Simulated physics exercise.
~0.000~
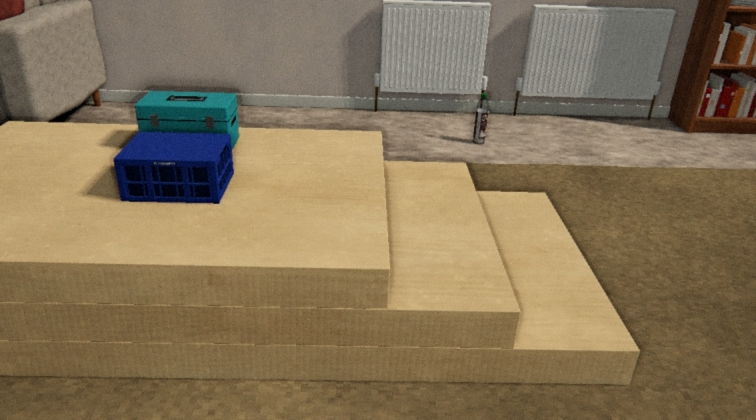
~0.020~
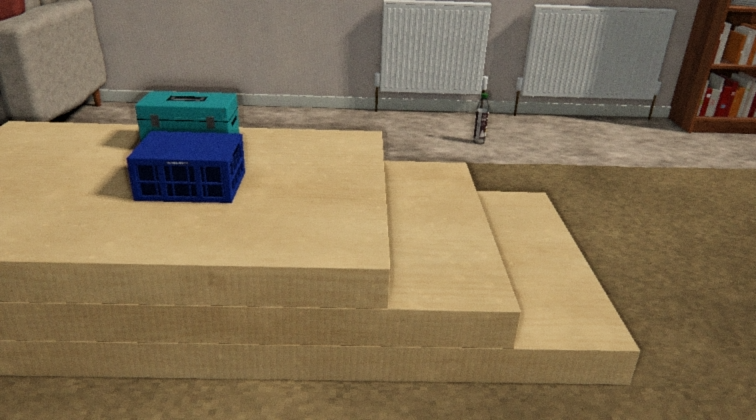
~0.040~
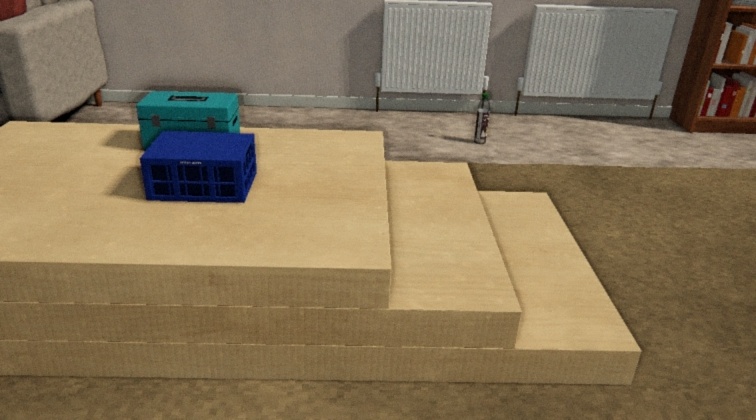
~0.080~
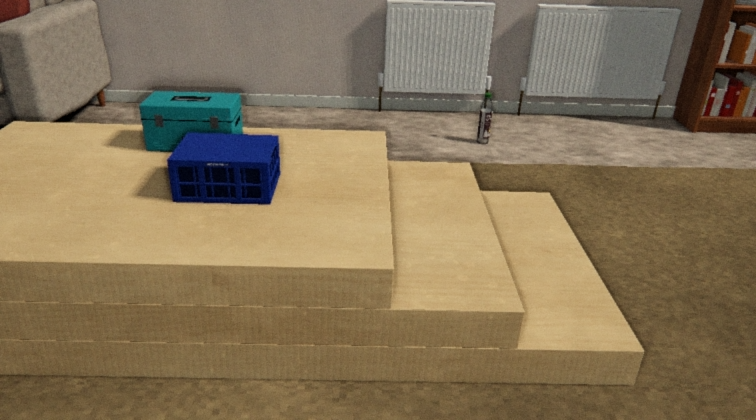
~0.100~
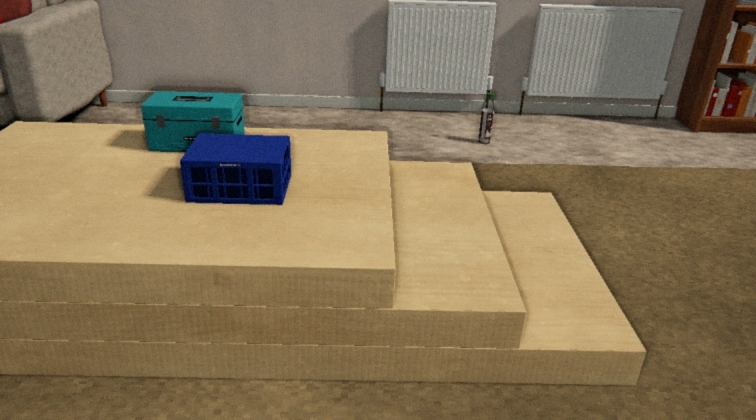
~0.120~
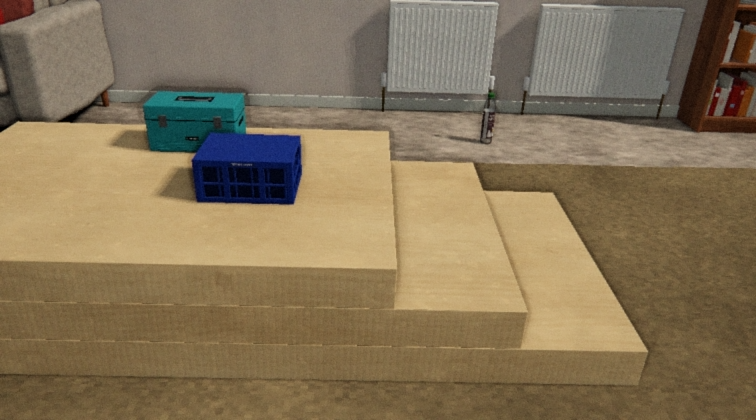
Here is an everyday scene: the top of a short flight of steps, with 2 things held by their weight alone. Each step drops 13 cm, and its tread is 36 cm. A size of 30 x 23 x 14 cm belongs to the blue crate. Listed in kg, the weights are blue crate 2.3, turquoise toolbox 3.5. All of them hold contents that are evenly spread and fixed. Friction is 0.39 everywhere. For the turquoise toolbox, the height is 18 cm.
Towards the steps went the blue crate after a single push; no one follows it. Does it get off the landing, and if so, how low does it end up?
No, it stays on the landing.
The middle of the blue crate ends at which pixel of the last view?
Close to (342, 171).
Around 0.22 s, 32 cm to the first step; blue crate near (292, 169).
Around 0.32 s, 23 cm to the first step; blue crate near (321, 170).
Finally (0.9 s), 16 cm to the first step; turquoise toolbox still in place (within 12 cm). Final places as that camera would see them, blue crate near (342, 171).
